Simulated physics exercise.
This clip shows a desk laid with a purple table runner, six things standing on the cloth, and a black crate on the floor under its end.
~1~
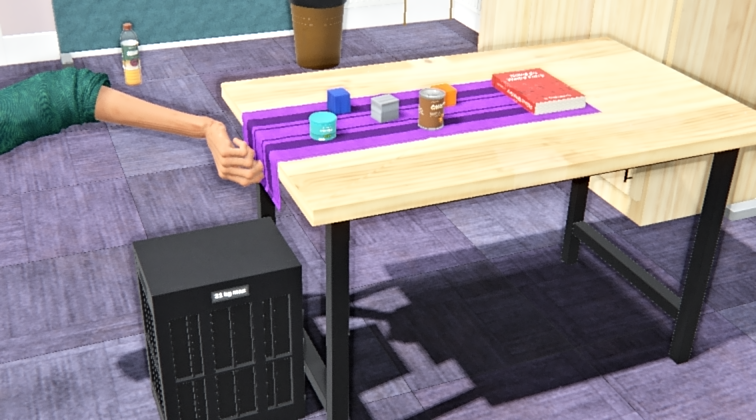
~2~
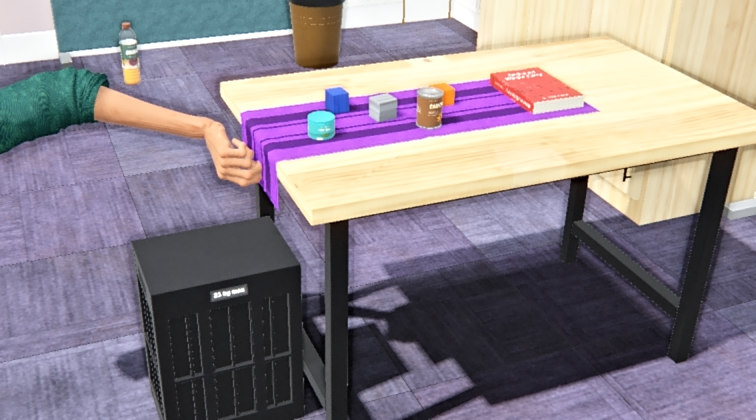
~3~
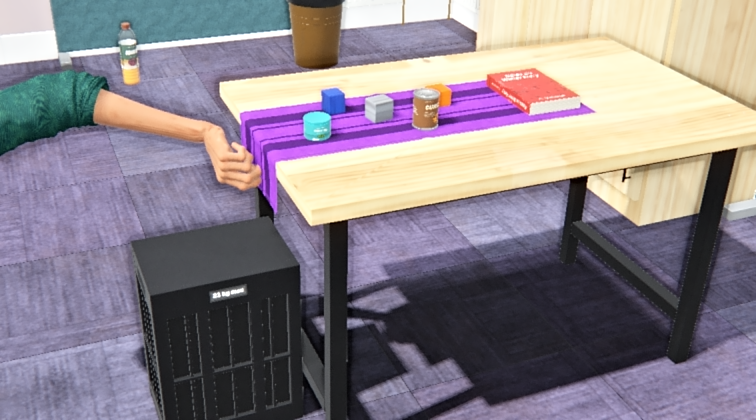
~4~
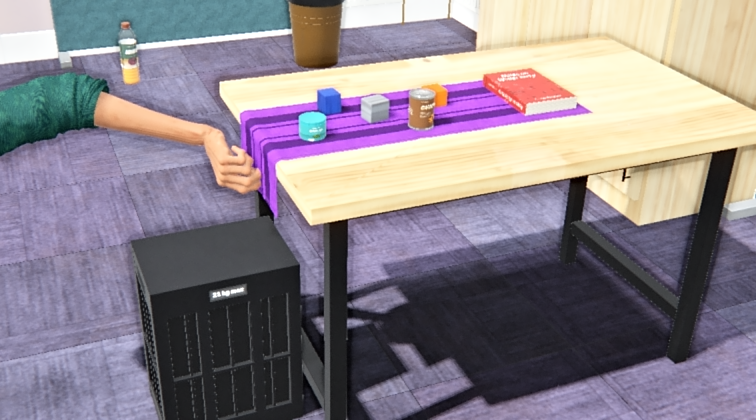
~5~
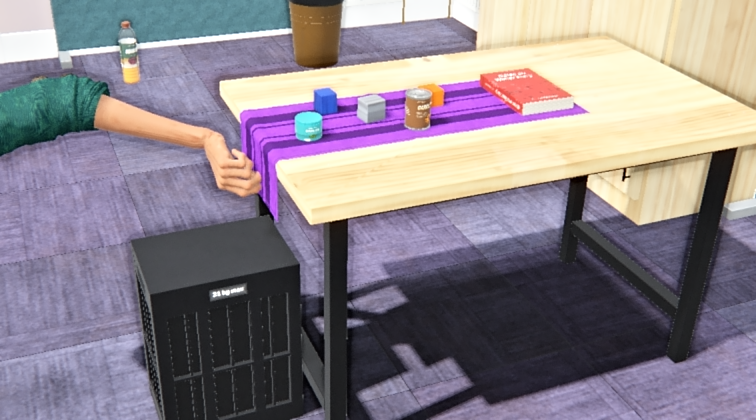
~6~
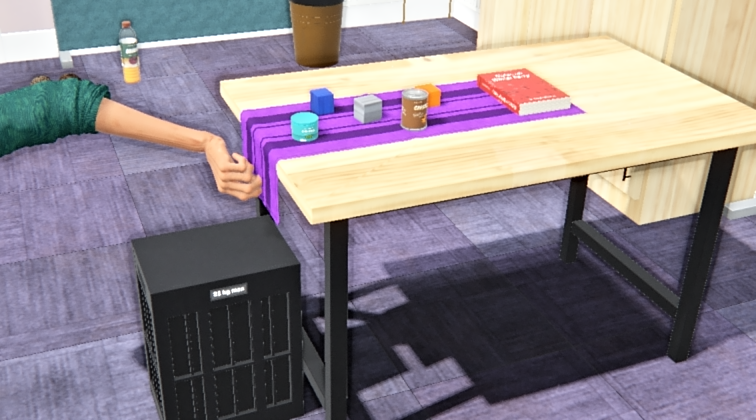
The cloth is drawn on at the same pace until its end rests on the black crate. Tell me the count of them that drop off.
The count is one.
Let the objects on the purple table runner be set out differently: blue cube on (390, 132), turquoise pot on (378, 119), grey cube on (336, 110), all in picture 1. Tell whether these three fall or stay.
The blue cube holds on, the turquoise pot stays on, the grey cube remains up.
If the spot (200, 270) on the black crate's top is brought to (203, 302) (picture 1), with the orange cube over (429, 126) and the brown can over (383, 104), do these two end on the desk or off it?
The orange cube? Safe. The brown can? Safe.
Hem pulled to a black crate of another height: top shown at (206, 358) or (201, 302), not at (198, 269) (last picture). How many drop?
The count comes out 4 and 2.
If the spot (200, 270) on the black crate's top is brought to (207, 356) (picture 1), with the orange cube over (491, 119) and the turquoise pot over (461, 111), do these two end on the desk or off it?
Result: Orange cube still there, turquoise pot still there.
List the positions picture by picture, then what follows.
In the first picture, hem (280, 211); turquoise pot (323, 117); blue cube (339, 91); grey cube (385, 99); brown can (432, 93); orange cube (443, 87); top of the crate (200, 270).
In the second picture, hem (280, 211); turquoise pot (321, 116).
In the third picture, hem (278, 215); blue cube (333, 91).
In the fourth picture, hem (278, 218); grey cube (375, 99); top of the crate (198, 269).
In the fifth picture, hem (279, 221); brown can (419, 93).
In the sixth picture, hem (279, 225); turquoise pot (305, 118); blue cube (322, 92); grey cube (368, 99); brown can (415, 93); orange cube (428, 88).
Early on, hem near (260, 219); all still up.
Midway, hem on the crate; turquoise pot gone.
Finally, hem on the crate; turquoise pot gone. The answer is one.
